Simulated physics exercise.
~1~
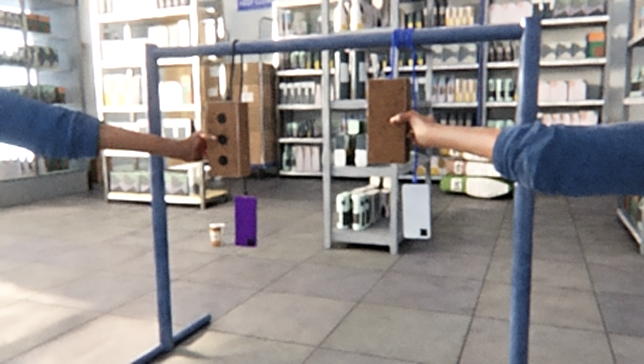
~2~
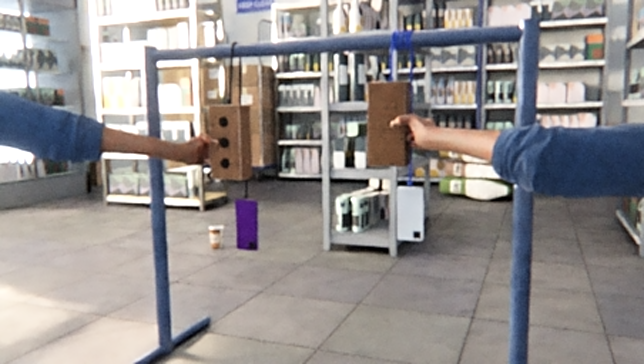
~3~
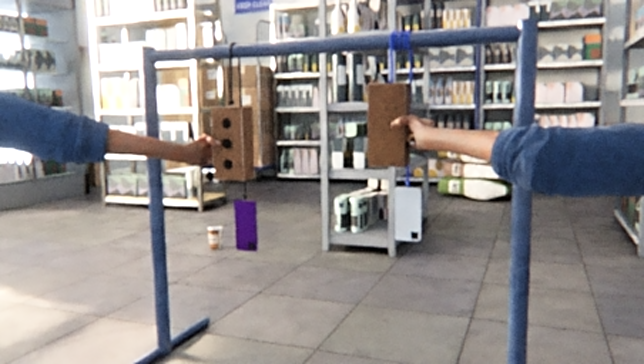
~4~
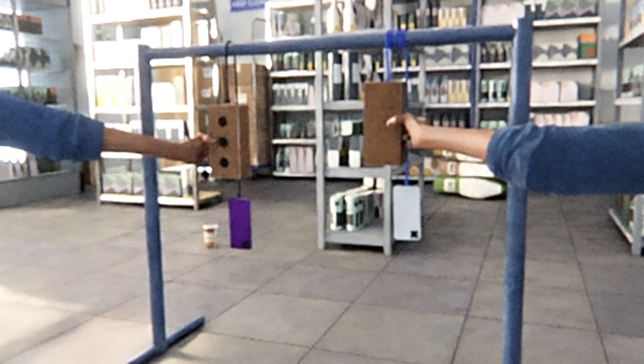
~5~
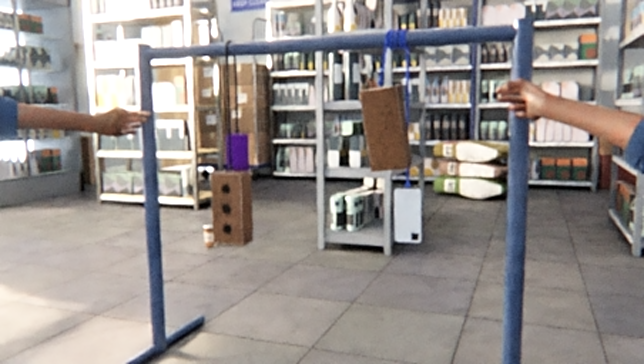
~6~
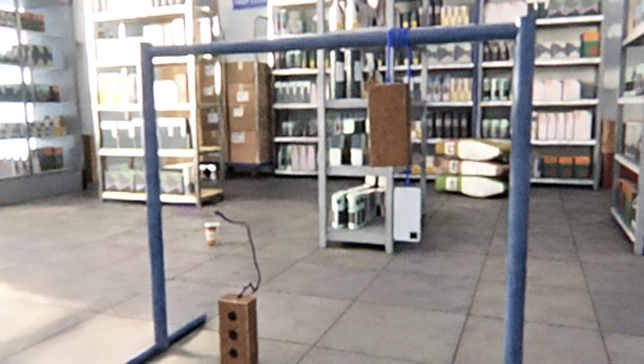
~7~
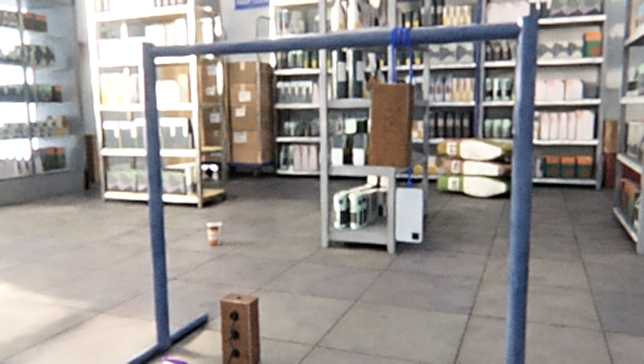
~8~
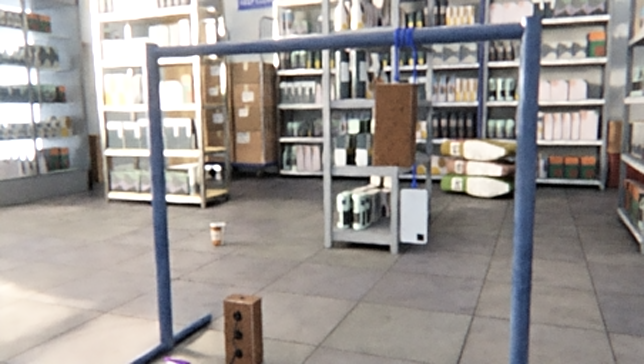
Two hands releasing bricks hung from a blue bar, the left dropping to the floor with its cord, the right staying suspended.
